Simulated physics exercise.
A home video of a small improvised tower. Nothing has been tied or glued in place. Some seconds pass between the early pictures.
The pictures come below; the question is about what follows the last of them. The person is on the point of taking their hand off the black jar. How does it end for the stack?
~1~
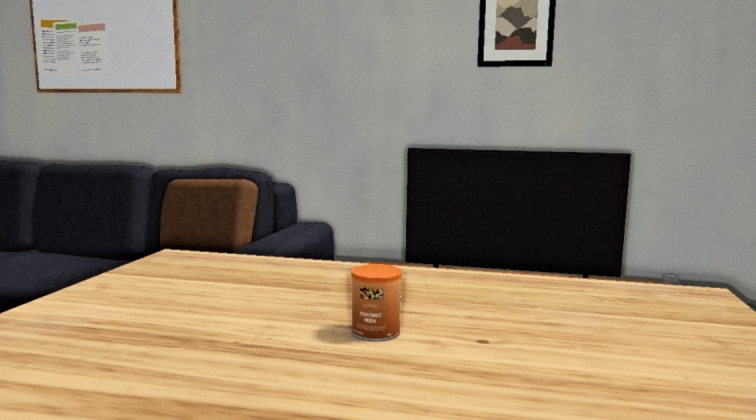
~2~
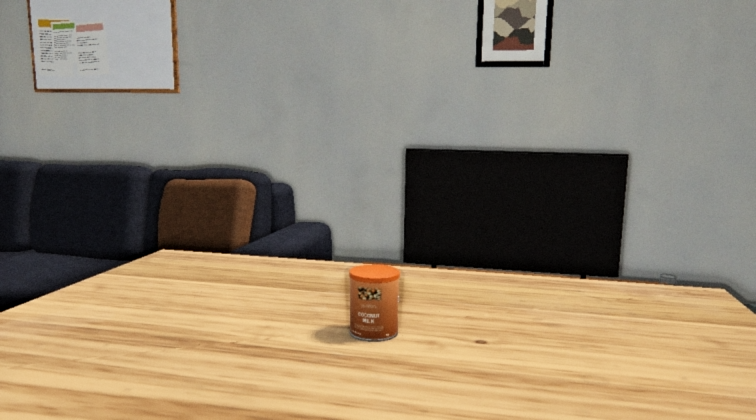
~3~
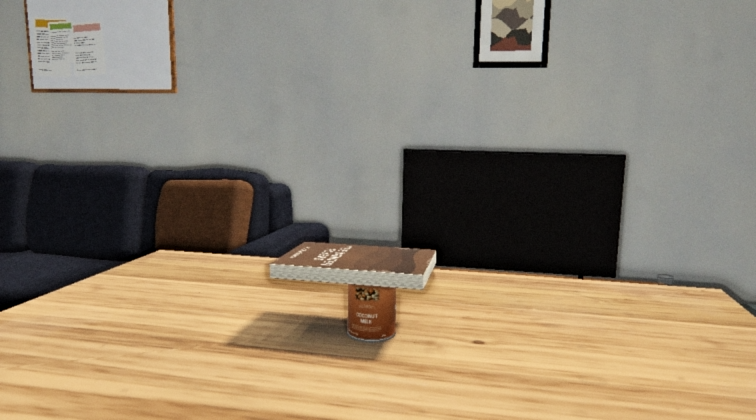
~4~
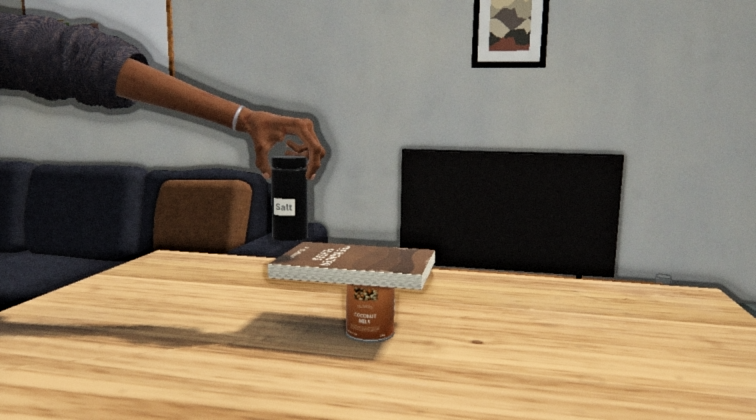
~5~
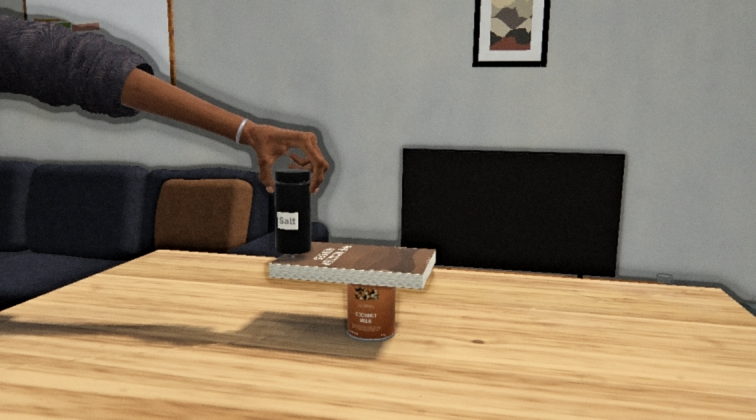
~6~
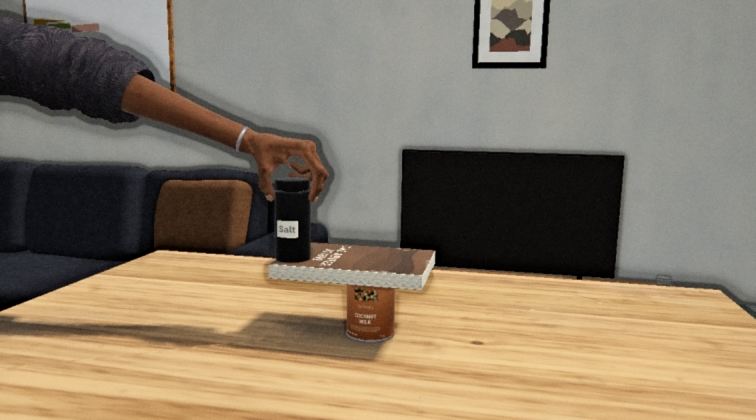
In the end the stack comes down.
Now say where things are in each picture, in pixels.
In the first frame, the last thing is not in view yet.
In the second frame, the last thing is not in view yet.
In the third frame, the last thing is not in view yet; brown book (358, 263).
In the fourth frame, still above its spot; black jar (290, 197); brown book (356, 263).
In the fifth frame, still above its spot; black jar (293, 211); brown book (357, 263).
In the sixth frame, in place under the hand; black jar (293, 219); brown book (356, 263).
Then, 0.50 s later than the last frame, black jar now fallen; brown book tilted by 41°.
Then, 0.70 s later than the last frame, brown book now fallen.
Then, 1.00 s later than the last frame, things are still on the move.
When it is over, fallen, black jar and brown book; orange tin as before. The stack gives way.
